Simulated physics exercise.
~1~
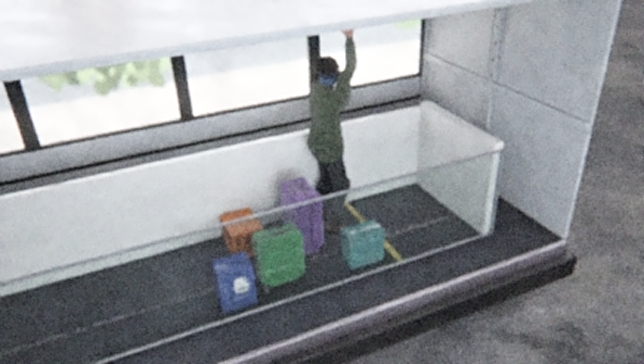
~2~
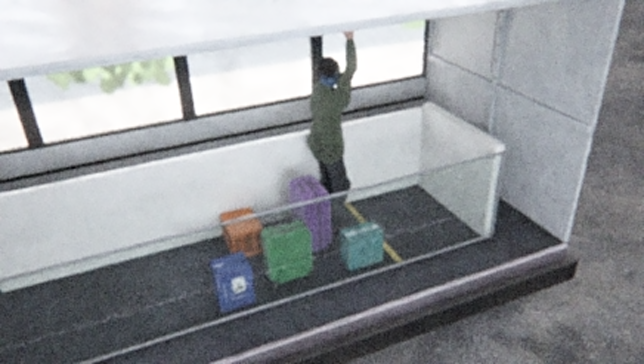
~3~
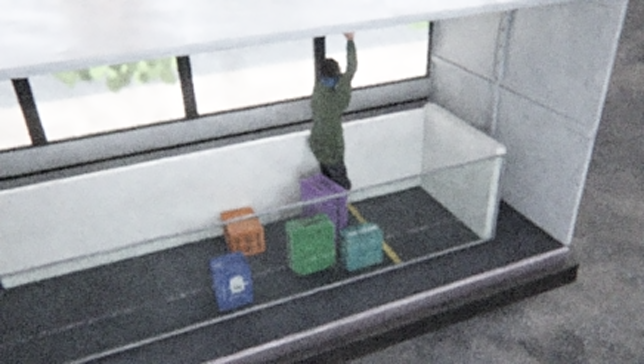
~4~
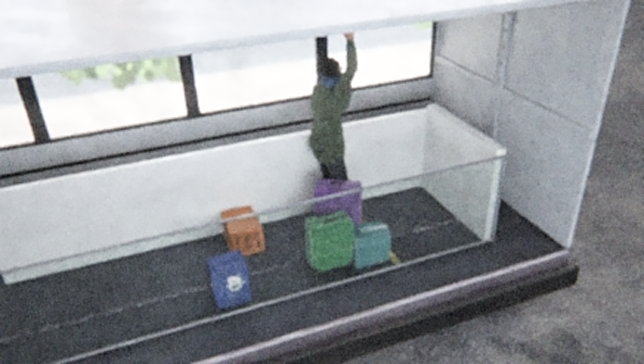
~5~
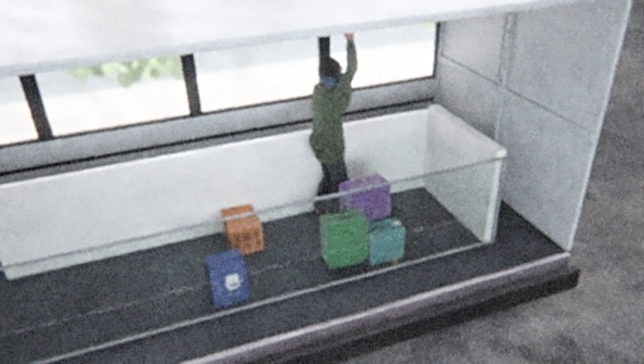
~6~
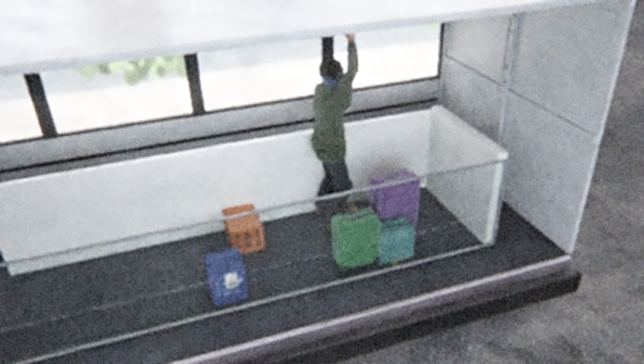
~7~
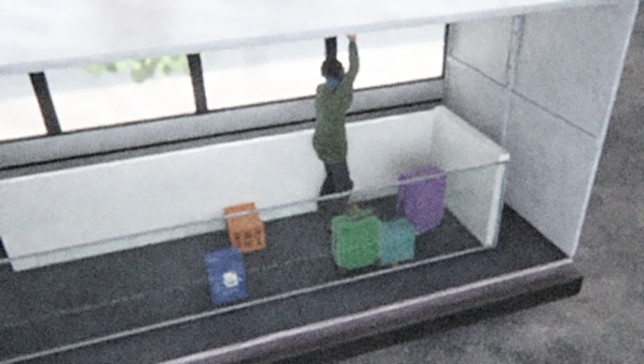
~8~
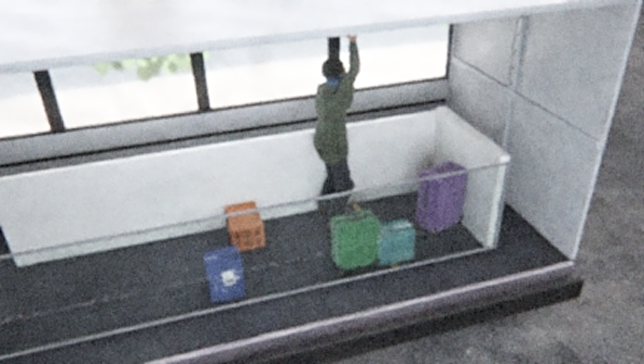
A person in a green coat held on overhead among loose bags as the purple case slid right across the yellow line, while the green case and teal box shifted right and stopped close together, and the orange crate and blue bag stayed put.
